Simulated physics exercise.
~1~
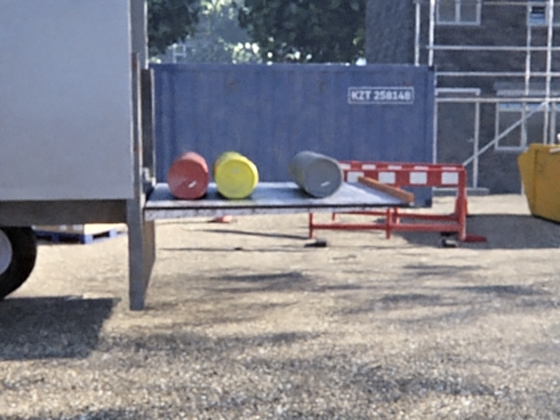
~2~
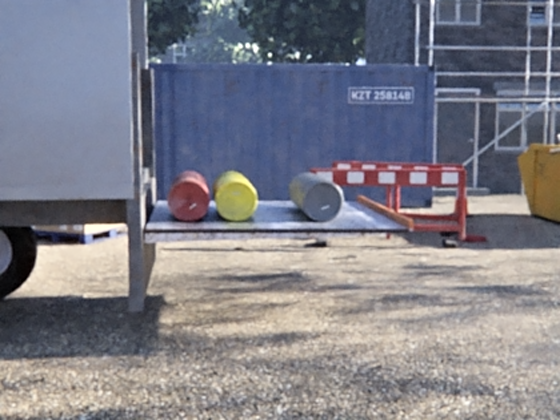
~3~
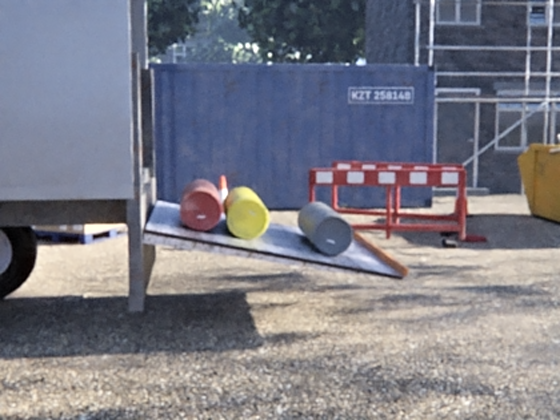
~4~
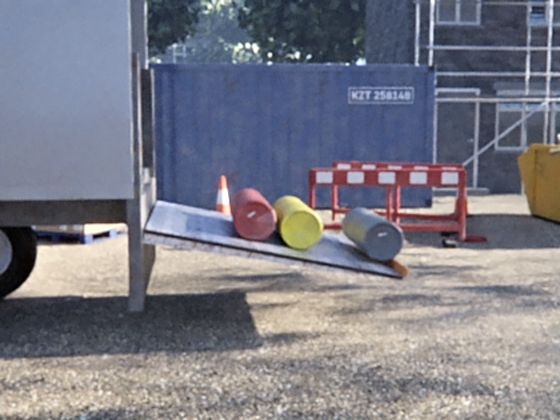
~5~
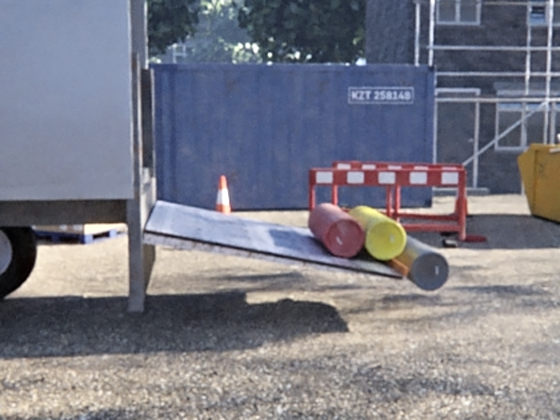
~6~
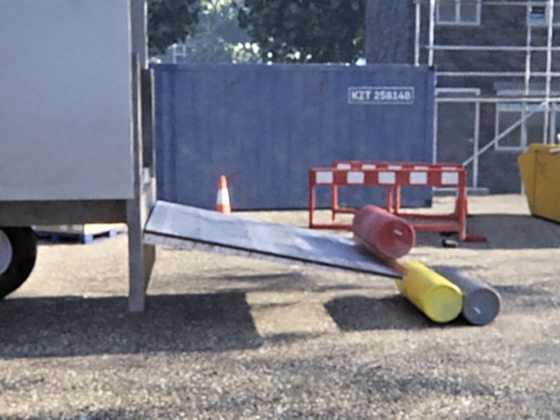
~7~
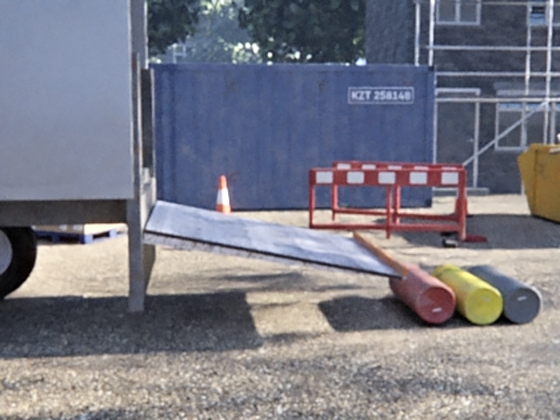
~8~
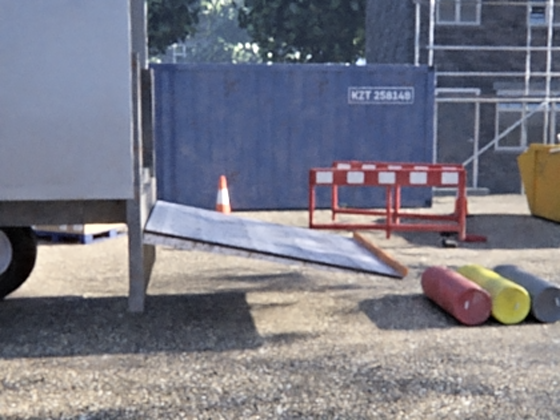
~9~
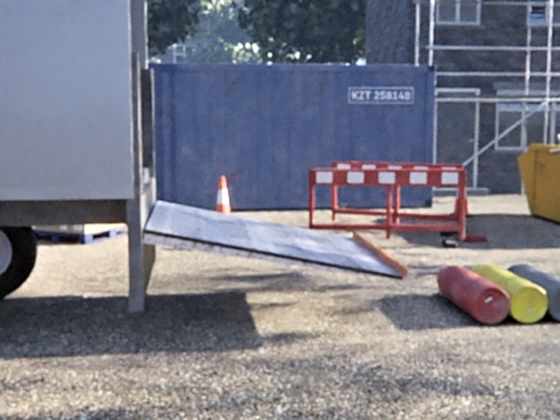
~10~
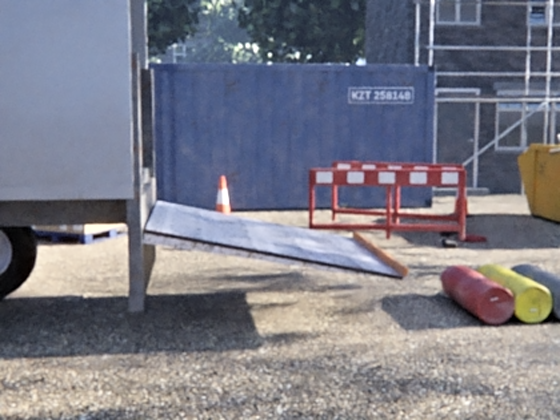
We see red, yellow and grey cylinders on a platform at the back of a lorry, which sinks and tilts down to the right. All three roll off its lower edge, grey first and red last, and end up lying close together on the ground to the right.
